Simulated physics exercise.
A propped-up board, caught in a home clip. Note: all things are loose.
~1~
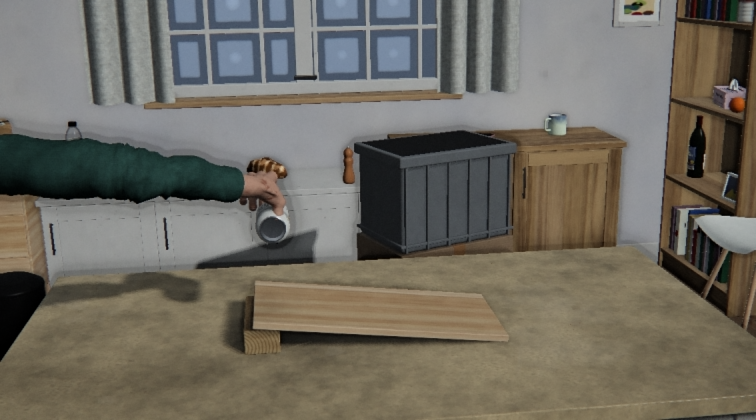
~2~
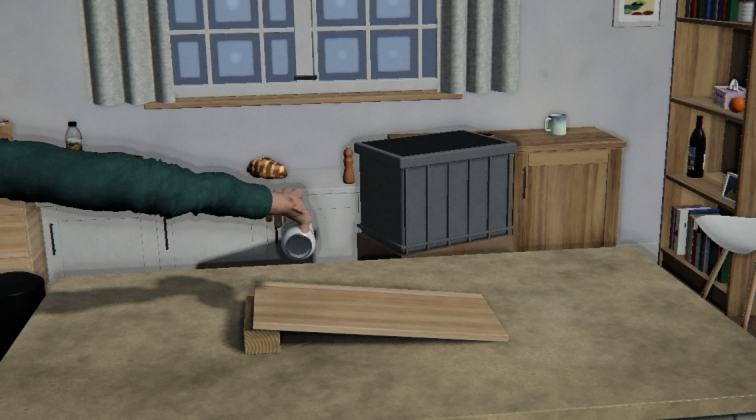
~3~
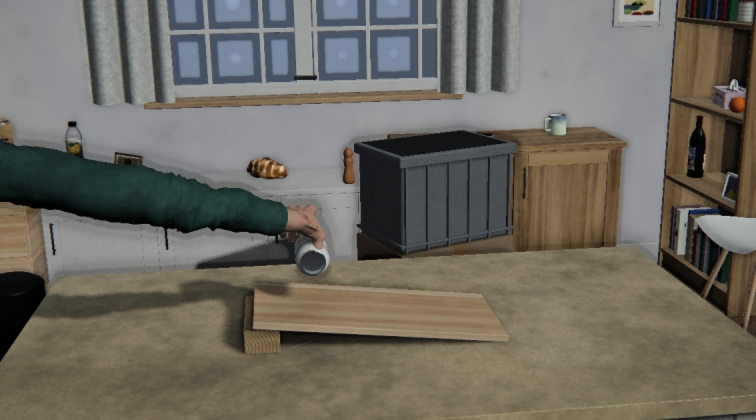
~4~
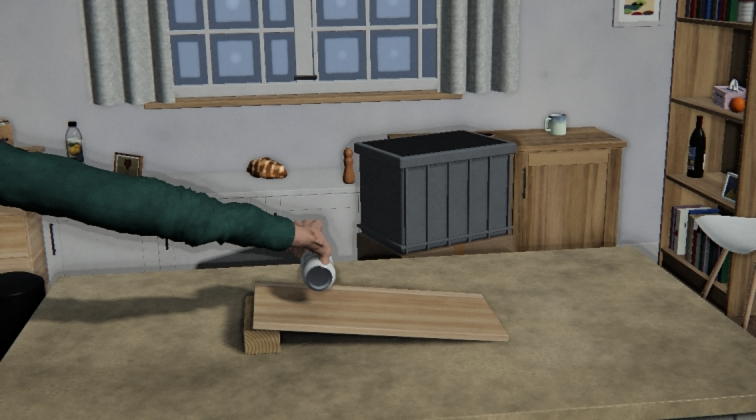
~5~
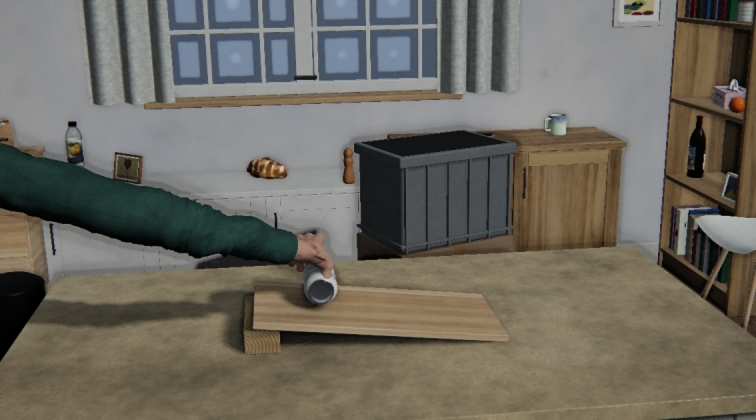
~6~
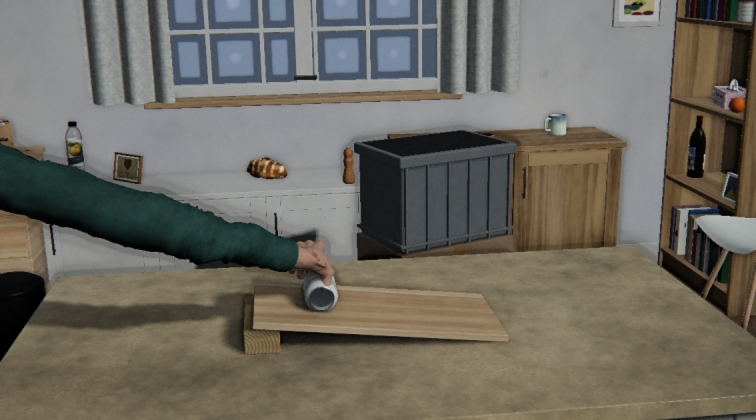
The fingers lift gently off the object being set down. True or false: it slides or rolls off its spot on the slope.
True.
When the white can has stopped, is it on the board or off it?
White can - gone from the top.
Then, 0.90 s after the last picture, white can rolled well along near (418, 294).
Then, 1.50 s after the last picture, white can now off the board.
Then, 2.00 s after the last picture, things are still on the move.
Then, 2.30 s after the last picture, as before.
By the end, off the board, white can. The white can goes downhill.
